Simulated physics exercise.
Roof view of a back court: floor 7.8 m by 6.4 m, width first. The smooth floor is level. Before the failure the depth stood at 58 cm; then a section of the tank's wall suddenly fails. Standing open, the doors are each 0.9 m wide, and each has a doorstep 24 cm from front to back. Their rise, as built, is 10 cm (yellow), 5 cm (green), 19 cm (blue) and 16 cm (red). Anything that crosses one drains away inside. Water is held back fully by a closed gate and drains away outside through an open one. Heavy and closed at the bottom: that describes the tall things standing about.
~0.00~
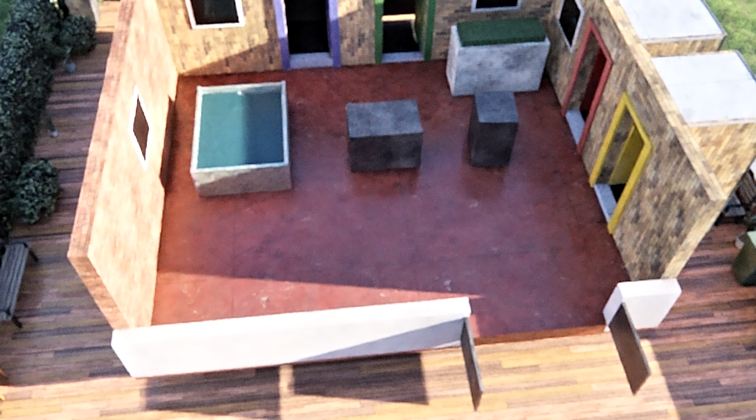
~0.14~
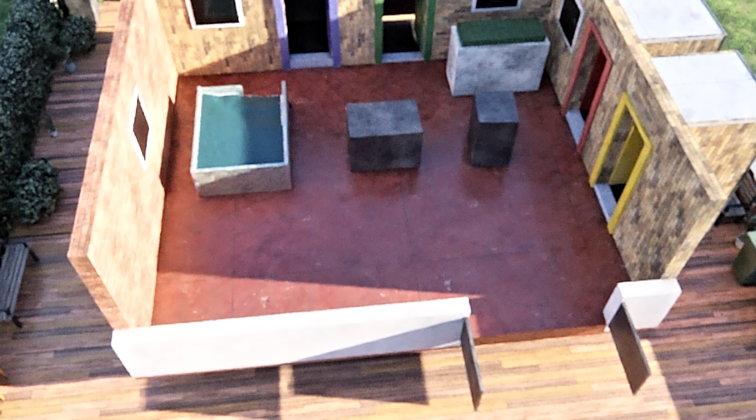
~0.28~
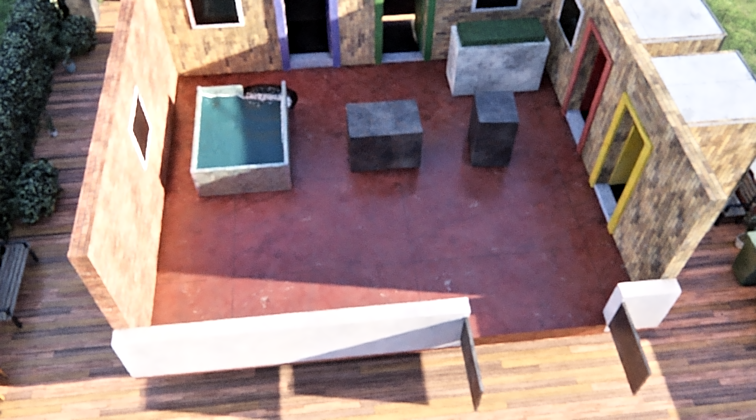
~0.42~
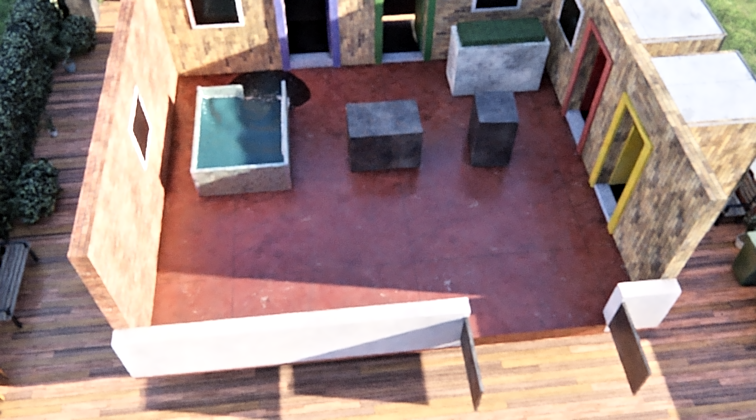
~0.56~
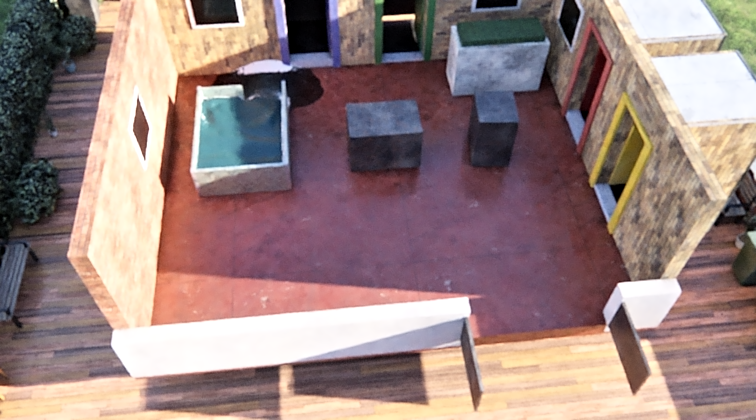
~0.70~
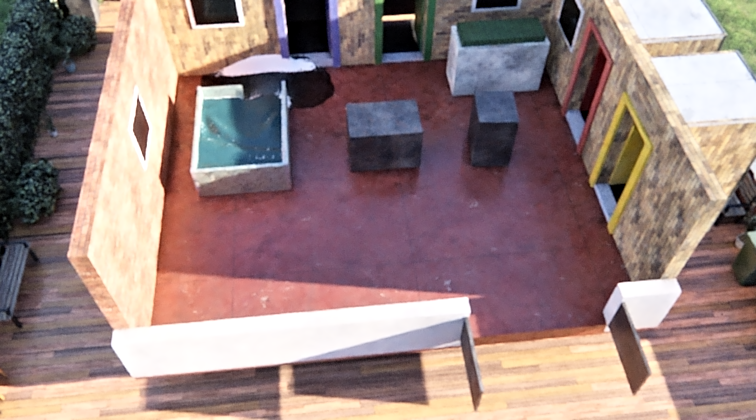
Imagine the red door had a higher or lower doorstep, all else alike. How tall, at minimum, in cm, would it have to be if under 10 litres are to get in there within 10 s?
It would need to be about 6.5 cm tall.
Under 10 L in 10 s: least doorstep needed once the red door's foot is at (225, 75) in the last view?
Minimum: Close to 23 cm.
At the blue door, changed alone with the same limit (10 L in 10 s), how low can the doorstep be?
I'd raise blue to close to 23 cm.
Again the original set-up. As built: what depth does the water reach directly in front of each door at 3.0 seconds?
Depth (cm): Yellow 0 / green 6 / blue 17 / red 0.
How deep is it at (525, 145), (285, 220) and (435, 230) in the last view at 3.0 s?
Respectively 0 cm, 0 cm and 0 cm.
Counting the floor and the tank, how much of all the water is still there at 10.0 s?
Share still there: Approx. 96 percent.
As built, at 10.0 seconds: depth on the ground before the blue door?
Some 6.0 cm.
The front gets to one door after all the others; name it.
Yellow.
After 1.4 s water covers 10 % of the floor, deepest (39 cm) near (265, 73); it has not reached the red door.
After 3.0 s water covers 25 % of the floor, deepest (25 cm) near (178, 79); it has not reached the red door.
After 10.0 s water covers 85 % of the floor, deepest (9 cm) near (178, 79); 5 cm at the red door, 0 litres in over its 16 cm doorstep.
At the red door as built, the water arrived by 4.0 s and peaked near 9 cm at 4.6 s.
Run again over the same 10 s with other heights there, 17 litres in over 5.5 cm, 5 litres over 7.5 cm. The limit of 10 litres is kept from about 6.5 cm up.
